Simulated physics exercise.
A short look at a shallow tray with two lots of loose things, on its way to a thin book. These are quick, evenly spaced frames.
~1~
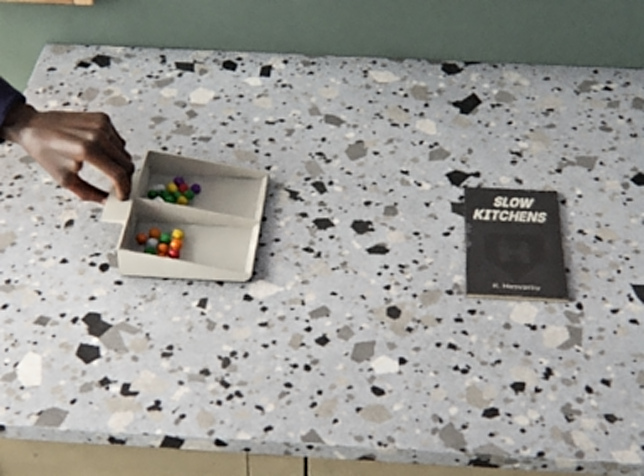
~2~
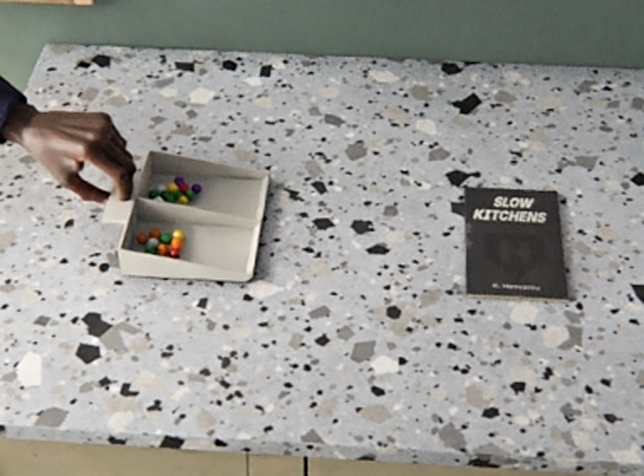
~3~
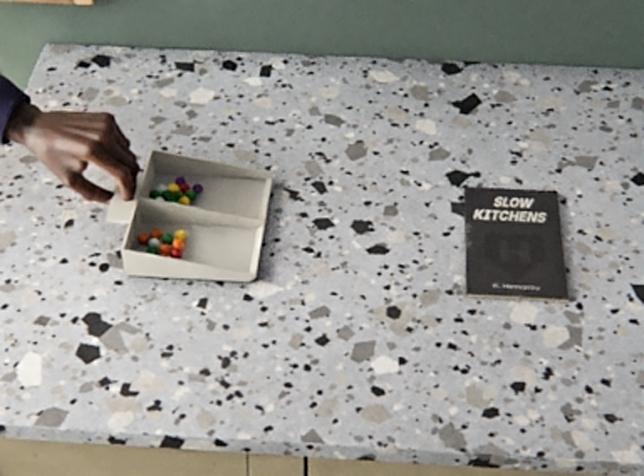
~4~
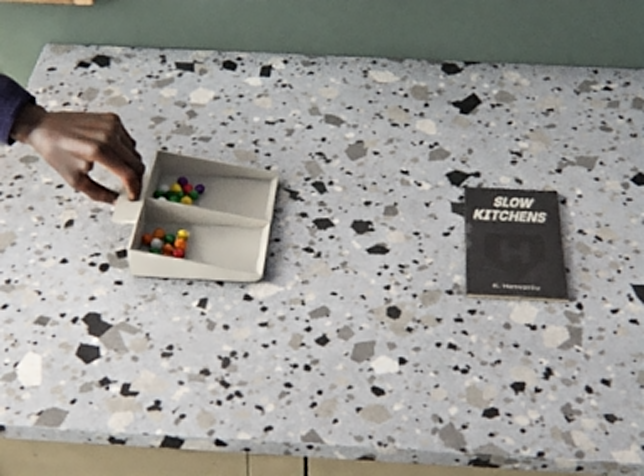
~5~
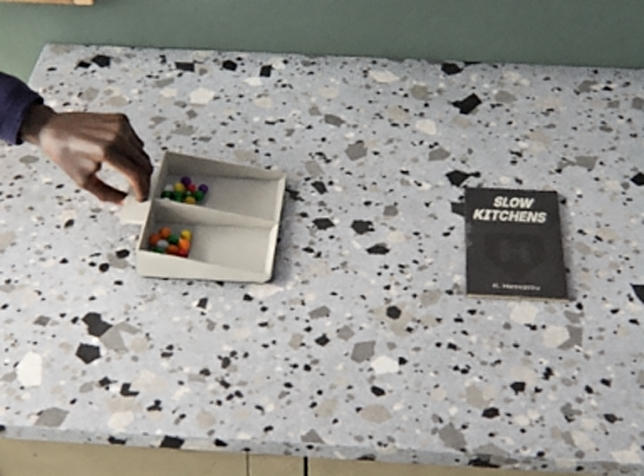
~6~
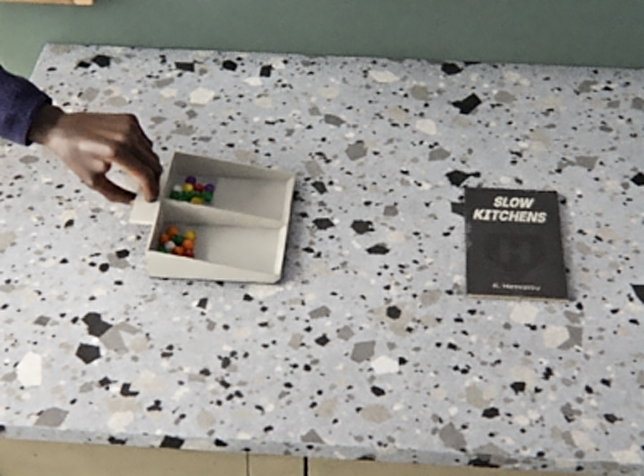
A hand held the tab of a shallow, two-part tray with a few colourful gumballs in each section and slid it slightly right across a speckled counter, while a dark book lay still.
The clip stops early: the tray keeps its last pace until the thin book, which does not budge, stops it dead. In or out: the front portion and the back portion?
The front portion remains inside and the back portion remains inside.
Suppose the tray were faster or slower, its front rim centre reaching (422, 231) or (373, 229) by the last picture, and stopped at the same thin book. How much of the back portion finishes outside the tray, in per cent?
About 80 and 60 per cent.
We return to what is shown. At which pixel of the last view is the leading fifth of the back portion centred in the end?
Near (457, 209).
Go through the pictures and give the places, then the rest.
Front rim at (260, 223), at rest; thin book at (516, 268); front portion at (163, 249), a few gumballs; back portion at (177, 196), a few gumballs, in the first frame.
Front rim at (261, 223), hardly any of the way covered; back portion at (177, 196), in the second frame.
Front rim at (265, 223), hardly any of the way covered; front portion at (165, 249), in the third frame.
Front rim at (270, 224), a small part of the way covered; back portion at (181, 196), in the fourth frame.
Front rim at (279, 224), a small part of the way covered; front portion at (172, 250), in the fifth frame.
Front rim at (288, 225), a small part of the way covered; thin book at (516, 268); front portion at (169, 247); back portion at (187, 196), in the sixth frame.
Then, 0.49 s past the last view, tray still sliding, front rim near (372, 229); front portion all inside; back portion all inside.
Then, 1.08 s past the last view, tray stopped at the thin book; front portion all inside; back portion all inside.
Then, 1.29 s past the last view, tray stopped at the thin book; front portion all inside, moved towards the front rim; back portion all inside, moved towards the front rim.
Finally, tray stopped at the thin book; front portion all inside, moved towards the front rim; back portion all inside, moved towards the front rim.
